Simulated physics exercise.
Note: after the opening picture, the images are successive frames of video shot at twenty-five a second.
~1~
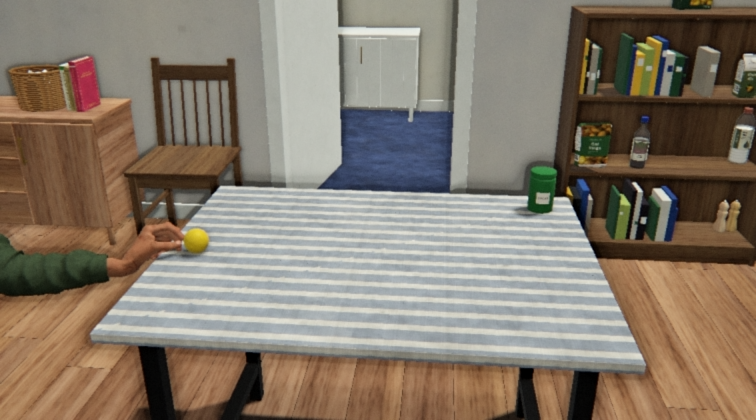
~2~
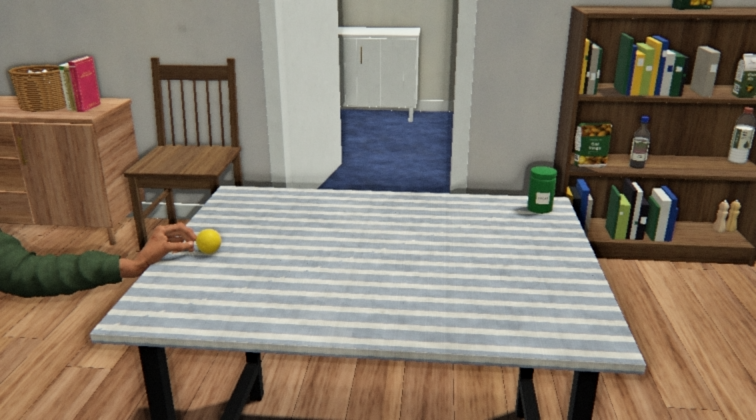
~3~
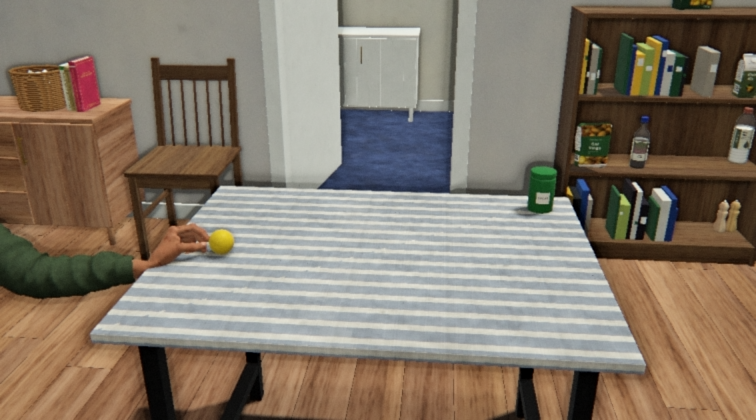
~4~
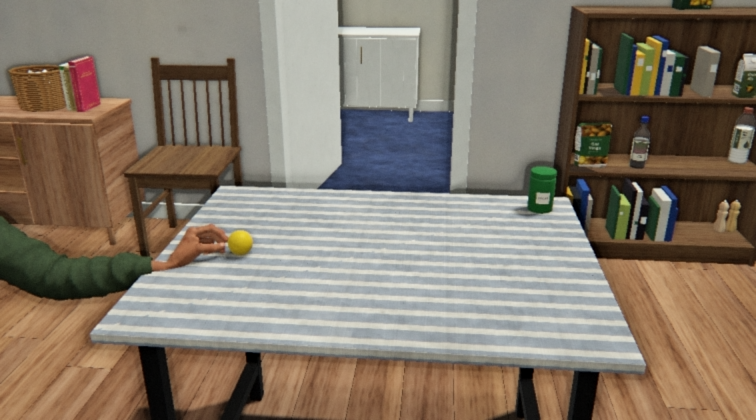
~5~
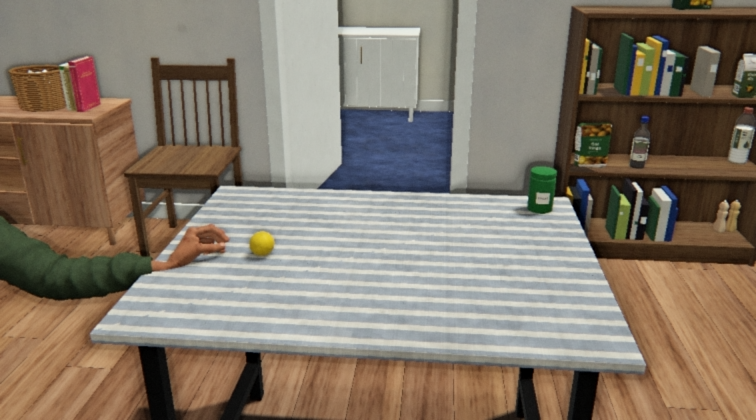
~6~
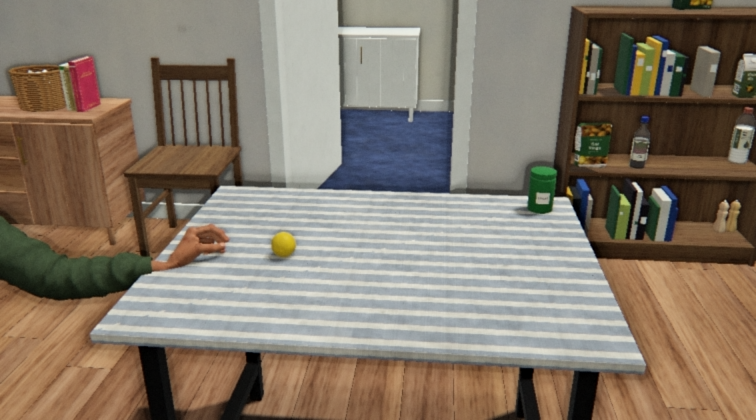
A hand pushes a yellow lemon rightward across a striped table, then releases it as it rolls.
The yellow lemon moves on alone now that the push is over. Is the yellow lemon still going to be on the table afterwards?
No, it leaves the table.
Then, 0.40 s later than the last frame, yellow lemon moved well along near (492, 254).
Then, 0.80 s later than the last frame, yellow lemon now off the table.
When it is over, off the table, yellow lemon.
